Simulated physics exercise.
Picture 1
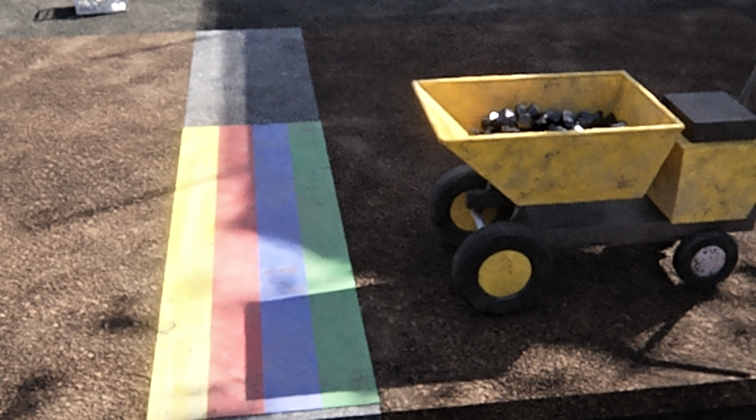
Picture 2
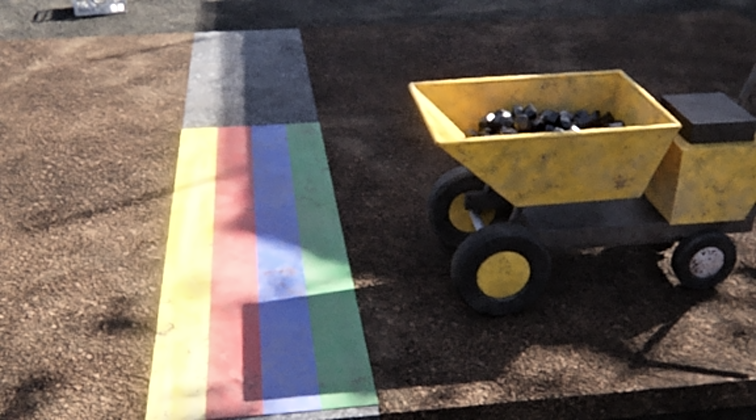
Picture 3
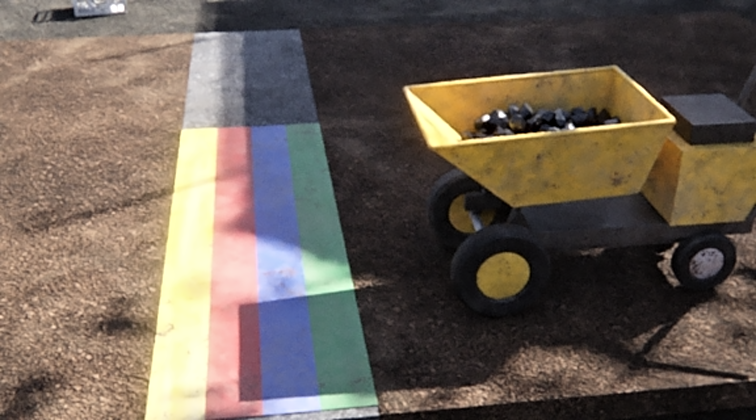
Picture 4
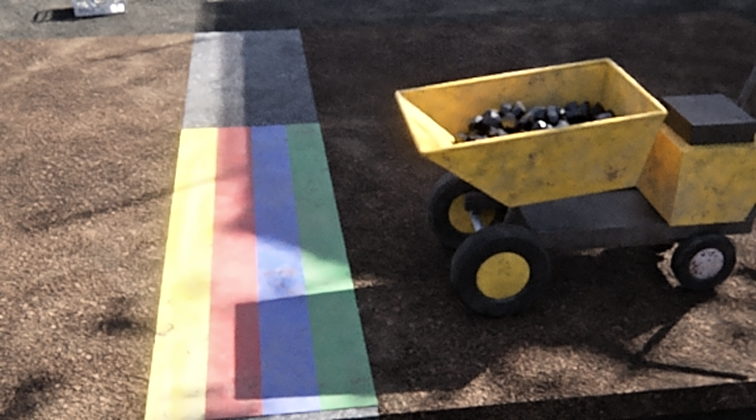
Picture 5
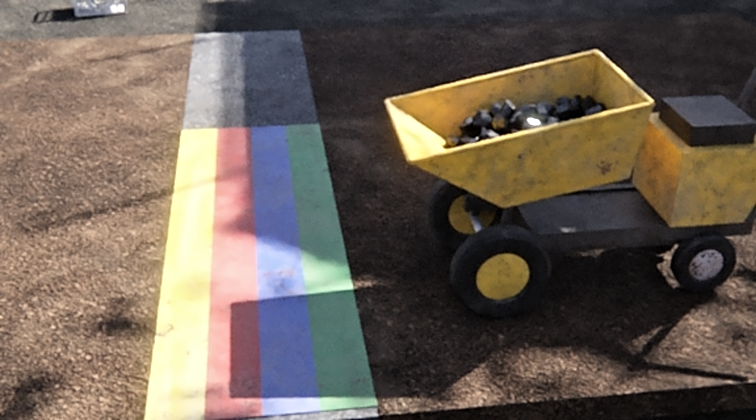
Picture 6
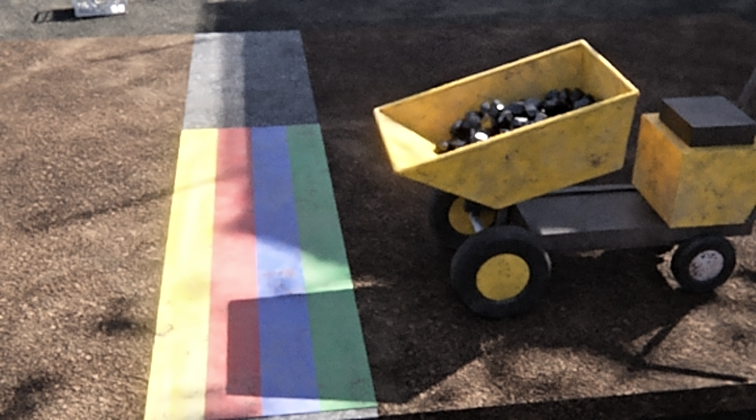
On dark, gritty ground beside yellow, red, blue and green painted strips, a yellow powered barrow loaded with black lumps stayed in place while its skip slowly tilted toward the left, its back end rising.
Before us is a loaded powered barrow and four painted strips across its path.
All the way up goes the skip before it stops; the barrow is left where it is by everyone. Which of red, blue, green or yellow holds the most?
Blue.
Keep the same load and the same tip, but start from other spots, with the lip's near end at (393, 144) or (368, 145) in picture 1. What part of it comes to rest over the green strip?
About 0 % and about 0 %.
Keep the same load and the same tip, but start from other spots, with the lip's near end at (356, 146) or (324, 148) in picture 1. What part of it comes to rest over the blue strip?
Close to 0 in a hundred, and close to 0 in a hundred.
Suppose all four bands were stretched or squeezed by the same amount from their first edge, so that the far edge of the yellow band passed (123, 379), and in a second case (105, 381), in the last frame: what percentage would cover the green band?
In order, 20 % and 20 %.
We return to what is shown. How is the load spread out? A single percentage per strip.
In per cent, approximately: Green 15, blue 30, red 20, yellow 10.
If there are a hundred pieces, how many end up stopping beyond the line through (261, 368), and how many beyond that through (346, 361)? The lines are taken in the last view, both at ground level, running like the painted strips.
I'd put it near 30 in a hundred, then near 80 in a hundred.
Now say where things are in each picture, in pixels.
Lip of the skip (443, 141), level; top of the load (554, 134), lumps of coal; green strip (343, 354); blue strip (290, 358); red strip (236, 363); yellow strip (181, 367), in the first picture.
Lip of the skip (439, 144), level; top of the load (551, 134), in the second picture.
Lip of the skip (432, 148), tipped barely; top of the load (547, 134), in the third picture.
Lip of the skip (423, 153), tipped a little; top of the load (562, 131), in the fourth picture.
Lip of the skip (411, 162), tipped a little; top of the load (553, 127), in the fifth picture.
Lip of the skip (398, 172), tipped clearly; top of the load (553, 122); green strip (340, 357); blue strip (287, 361); red strip (233, 365); yellow strip (179, 370), in the sixth picture.
Just after the last frame, skip tipped steeply; every one in the skip.
A moment on, skip tipped right over; the larger part in the skip; about a tenth over the green strip; about a tenth over the blue strip.
Further on, skip tipped right over; roughly a quarter in the skip; about a tenth over the green strip; roughly a third over the blue strip; roughly a quarter over the red strip; about a tenth over the yellow strip; just a few off the paint.
When it is over, skip tipped right over; roughly a quarter in the skip; roughly a quarter over the green strip; roughly a third over the blue strip; roughly a quarter over the red strip; about a tenth over the yellow strip; just a few off the paint.
